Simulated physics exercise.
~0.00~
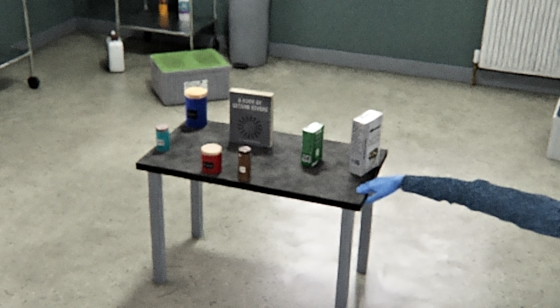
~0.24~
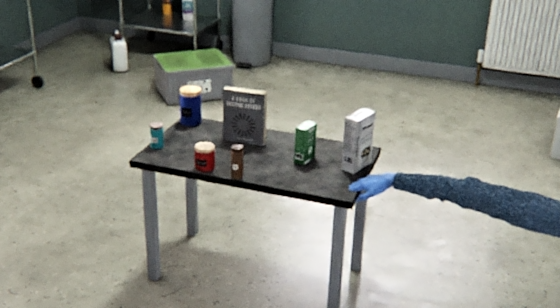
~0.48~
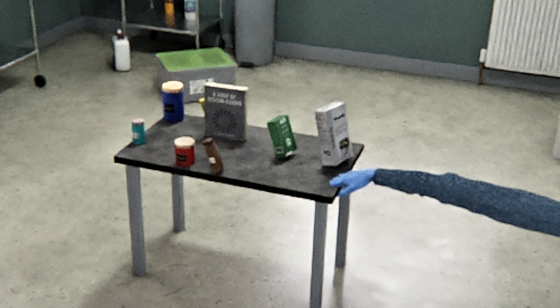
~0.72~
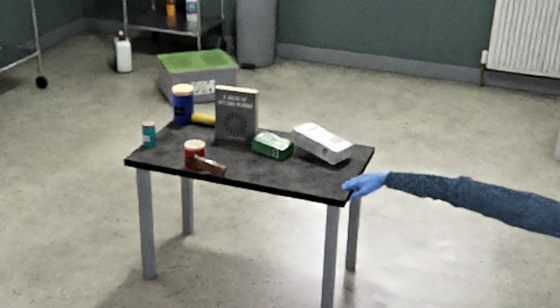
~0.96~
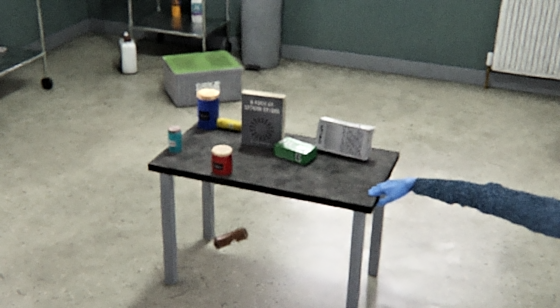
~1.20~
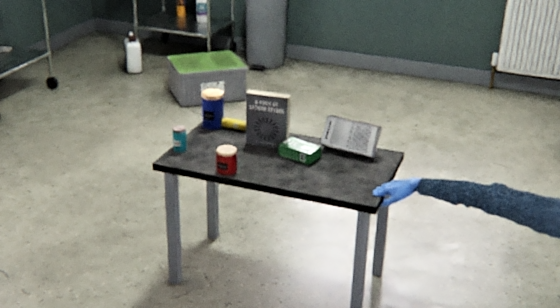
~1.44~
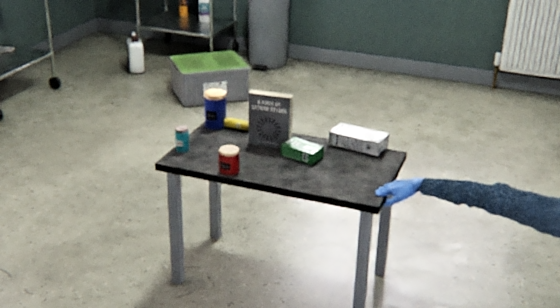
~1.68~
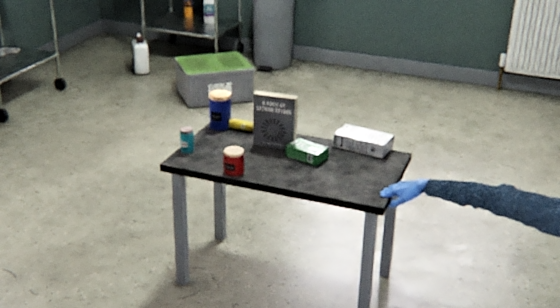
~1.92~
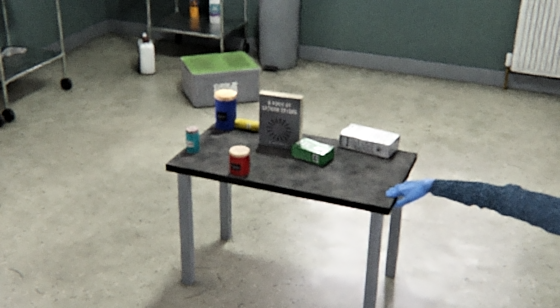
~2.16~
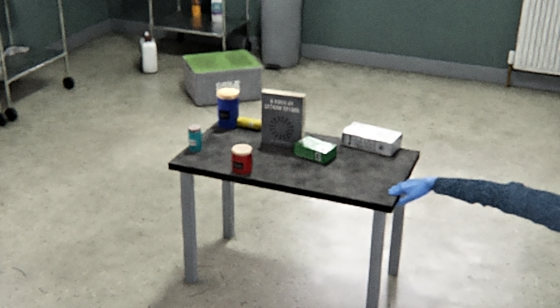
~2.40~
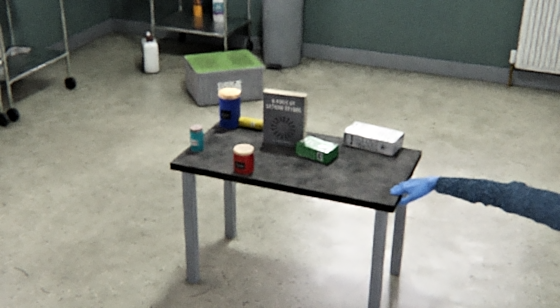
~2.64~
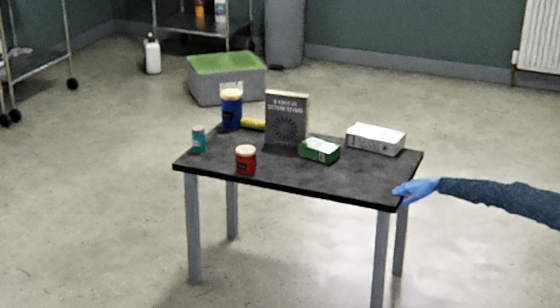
In a room, a gloved hand jerks a table, toppling several items and dropping one.
